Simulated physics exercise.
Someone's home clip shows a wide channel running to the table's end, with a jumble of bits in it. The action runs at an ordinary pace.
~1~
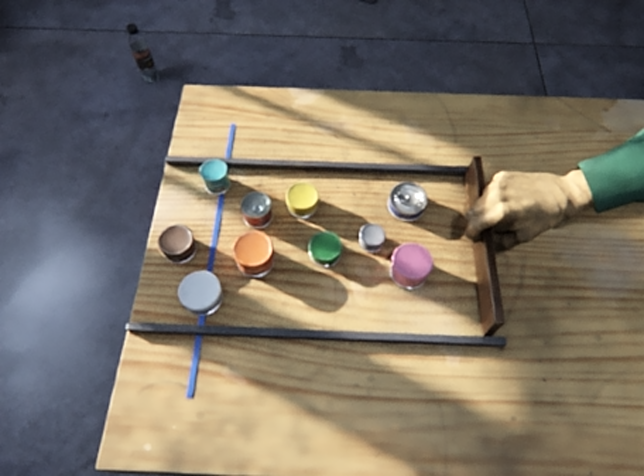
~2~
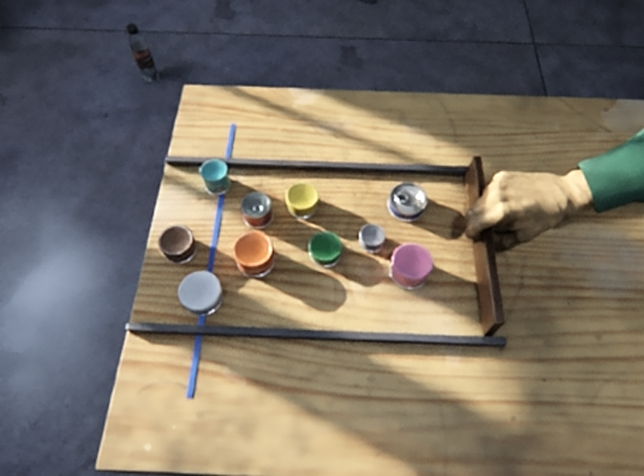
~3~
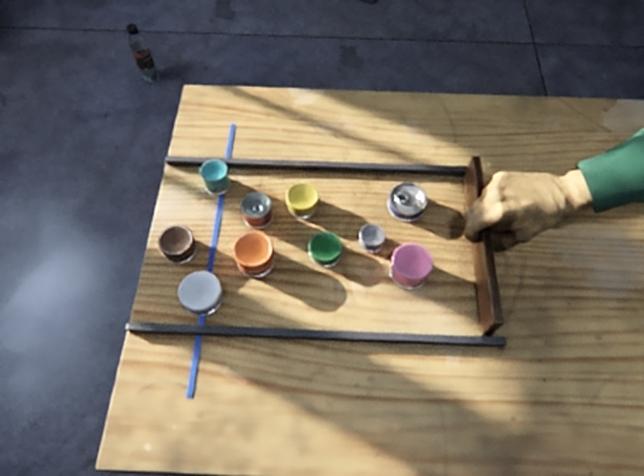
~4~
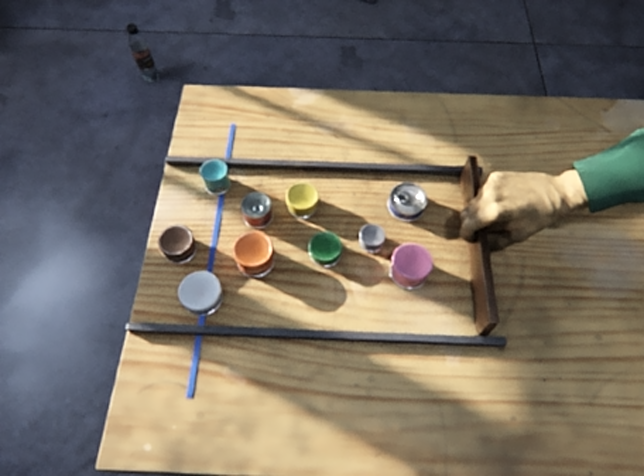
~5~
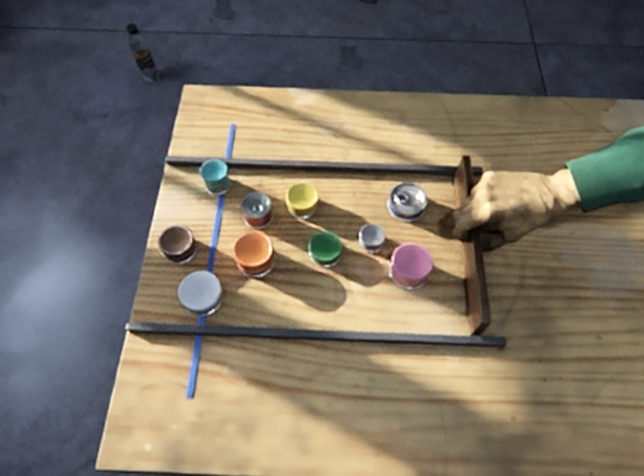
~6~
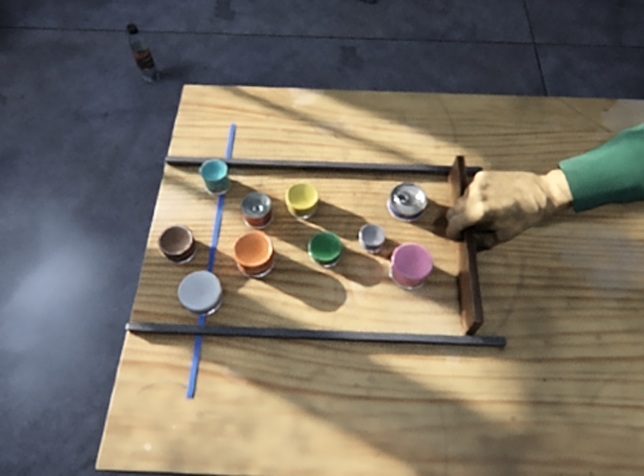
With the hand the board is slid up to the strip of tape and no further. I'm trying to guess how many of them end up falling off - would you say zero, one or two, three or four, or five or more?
I would say one or two.
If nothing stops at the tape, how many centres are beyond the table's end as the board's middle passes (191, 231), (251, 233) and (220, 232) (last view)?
Respectively, 4, 0 and 1.
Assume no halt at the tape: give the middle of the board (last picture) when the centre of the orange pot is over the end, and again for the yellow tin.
The middle is at (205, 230) when it's the orange pot, and at (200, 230) when it's the yellow tin.
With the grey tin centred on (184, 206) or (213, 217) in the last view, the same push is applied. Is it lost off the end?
Taking them in order, it drops away and then it drops away.
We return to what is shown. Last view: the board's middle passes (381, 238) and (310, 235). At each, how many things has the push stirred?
That gives 3 for the first and 7 for the second.
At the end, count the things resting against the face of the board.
4 in contact.
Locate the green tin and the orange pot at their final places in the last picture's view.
You'll find the green tin at roughly (174, 236) and the orange pot at roughly (150, 261).
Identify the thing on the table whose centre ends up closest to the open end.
Looks like the red pot to me.
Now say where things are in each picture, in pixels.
In the first frame, brown tin (178, 244); turquoise pot (216, 177); white pot (201, 293); board (482, 241); tape (214, 241).
In the second frame, turquoise pot (216, 178); orange pot (254, 255).
In the third frame, white pot (201, 294); red pot (257, 211).
In the fourth frame, brown tin (178, 245); pink pot (411, 267).
In the fifth frame, turquoise pot (216, 178); yellow tin (302, 200).
In the sixth frame, brown tin (178, 245); turquoise pot (216, 178); white pot (201, 294); board (464, 241); tape (214, 241).
Soon after, none off yet; brown tin at rest near (178, 245); turquoise pot at rest near (216, 178); white pot at rest near (201, 294).
By the end, the number that fall off is one or two; fallen, brown tin.
